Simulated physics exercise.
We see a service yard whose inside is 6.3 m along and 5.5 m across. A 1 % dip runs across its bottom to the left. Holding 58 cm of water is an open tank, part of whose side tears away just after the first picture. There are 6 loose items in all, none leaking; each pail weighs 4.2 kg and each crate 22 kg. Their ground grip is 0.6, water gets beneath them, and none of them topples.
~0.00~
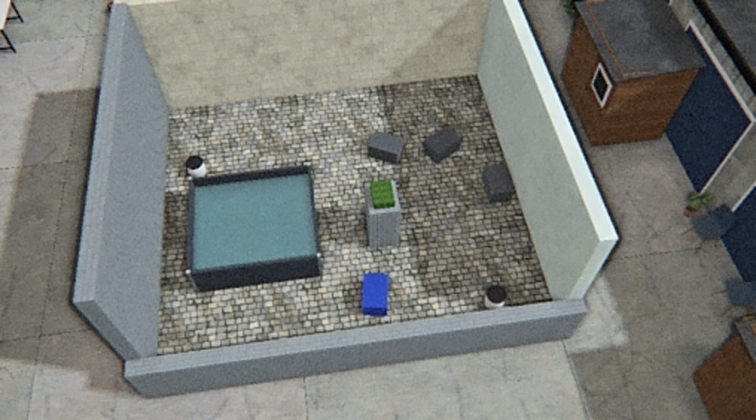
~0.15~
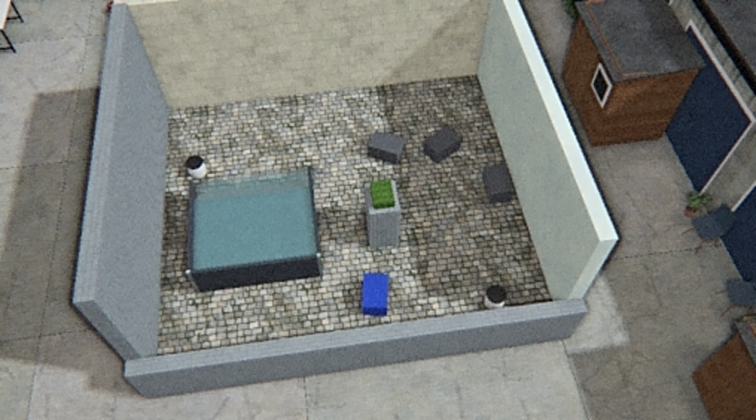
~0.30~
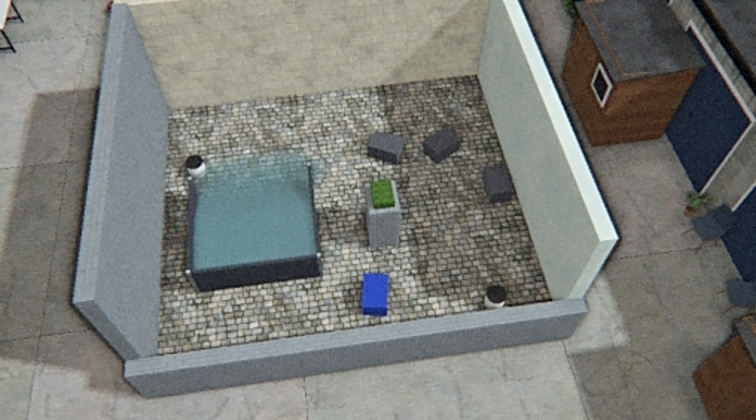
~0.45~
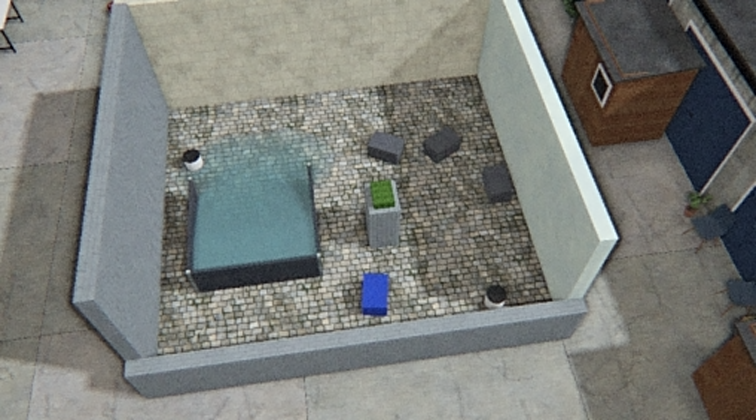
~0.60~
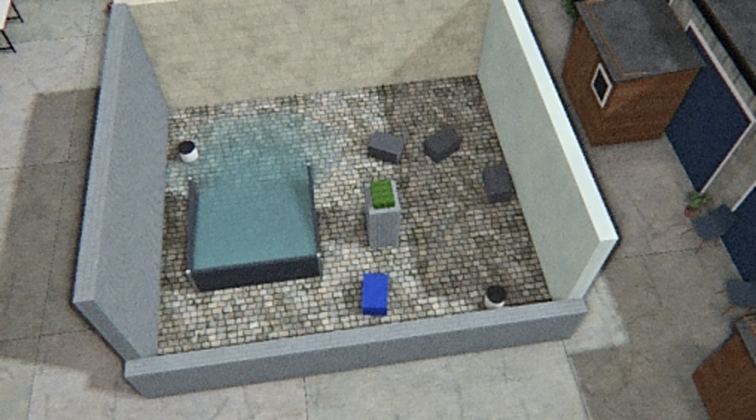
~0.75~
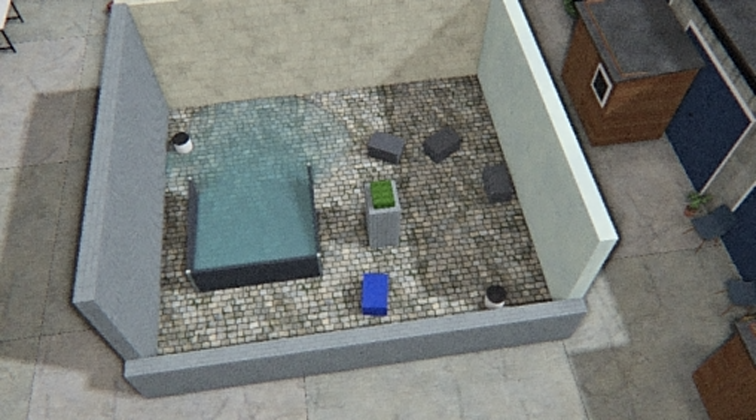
A walled service yard with a cobbled floor is seen from high above by a camera that stays still. A dark-sided tank of teal water stands at left, a grey block topped with green near the centre, a blue crate at the front, three dark grey blocks towards the right, and two small black-and-white items. The tank's far side gives way, water spreads across the cobbles towards the back wall, and the left black-and-white item shifts slightly backward.
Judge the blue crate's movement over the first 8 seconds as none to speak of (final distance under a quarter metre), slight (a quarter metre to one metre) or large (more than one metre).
It is left in place.
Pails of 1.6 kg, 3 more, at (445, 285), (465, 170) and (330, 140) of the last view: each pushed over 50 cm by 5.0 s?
One by one: Below the mark, beyond the mark, beyond the mark.
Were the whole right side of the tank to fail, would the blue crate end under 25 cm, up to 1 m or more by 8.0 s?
Under that change, the blue crate covers a big distance.
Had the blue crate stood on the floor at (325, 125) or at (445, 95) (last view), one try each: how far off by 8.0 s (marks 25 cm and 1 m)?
At the first spot it winds up far off; at the second it winds up far off.
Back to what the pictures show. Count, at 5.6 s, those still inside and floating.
Count at that moment: 1.
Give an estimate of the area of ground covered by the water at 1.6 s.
At that time the wet patch spans about 13 m2.
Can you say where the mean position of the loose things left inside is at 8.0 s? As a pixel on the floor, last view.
They average out to somewhere around (417, 236).
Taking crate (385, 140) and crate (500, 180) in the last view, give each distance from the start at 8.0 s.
First 10 cm, then 30 cm.
After 1.6 s the blue crate is near (375, 290), 0.0 m from its start, aground; 1 afloat.
After 3.6 s the blue crate is near (375, 290), 0.0 m from its start, aground; 1 afloat.
After 5.6 s the blue crate is near (375, 290), 0.0 m from its start, aground; 1 afloat.
After 8.0 s the blue crate is near (375, 290), 0.0 m from its start, aground; 1 afloat.
